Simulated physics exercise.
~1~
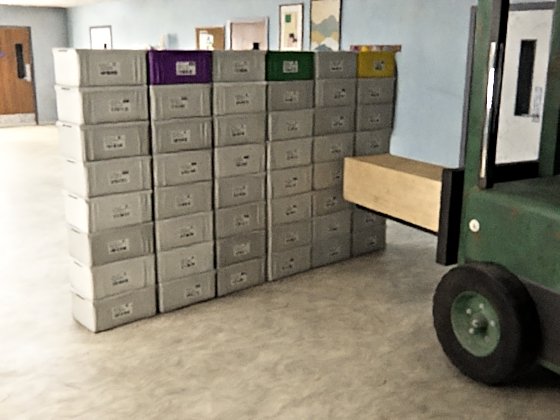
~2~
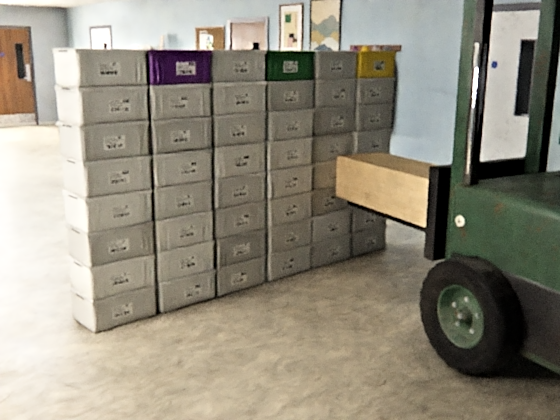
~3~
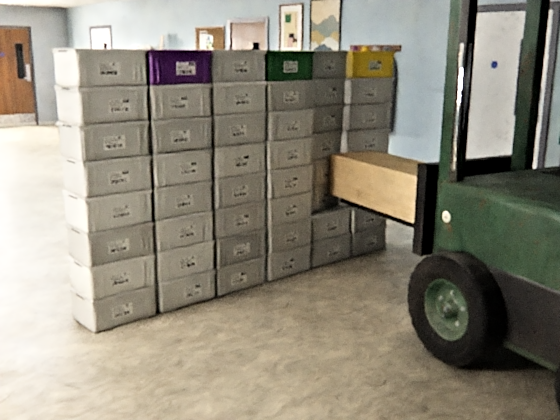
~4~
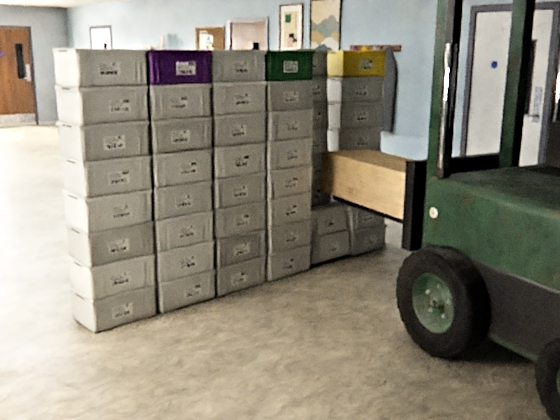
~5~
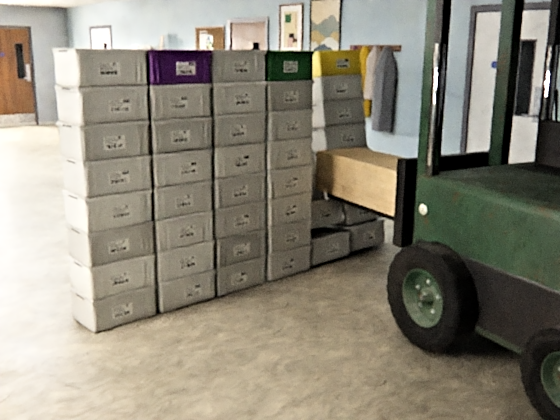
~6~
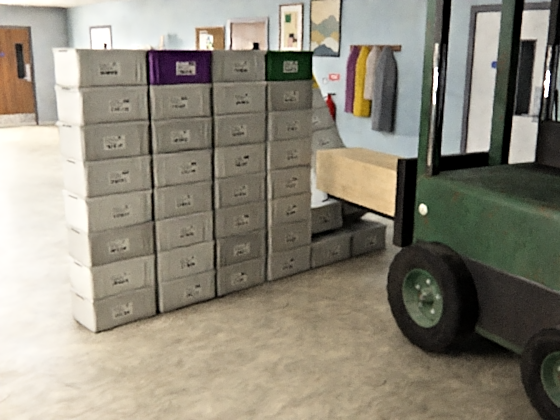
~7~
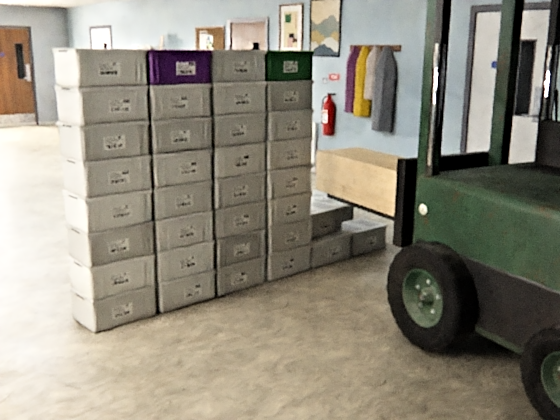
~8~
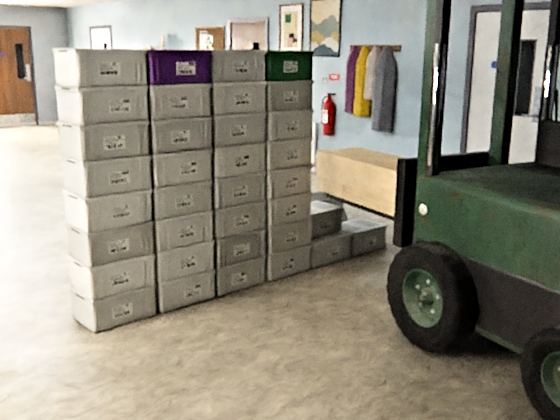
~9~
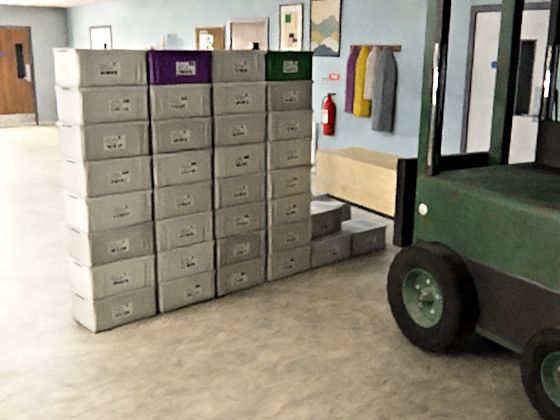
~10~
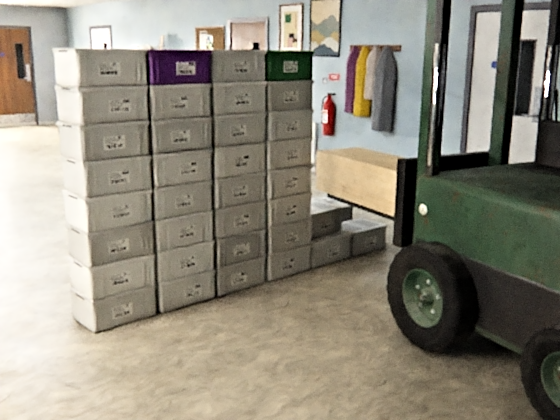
At the start, a wall of pale gray boxes in straight columns stands in a hallway, with purple, green and yellow boxes in its top row, while a green forklift at right holds a long tan block against the right end. The forklift moves left, and the block pushes into the end columns, shifting them back and to the left. The forklift stops as the column topped by the yellow box tips, then drops out of sight behind the wall. Coats and a fire extinguisher come into view. The purple and green boxes stay in place above the four columns left standing, beside a low remnant.
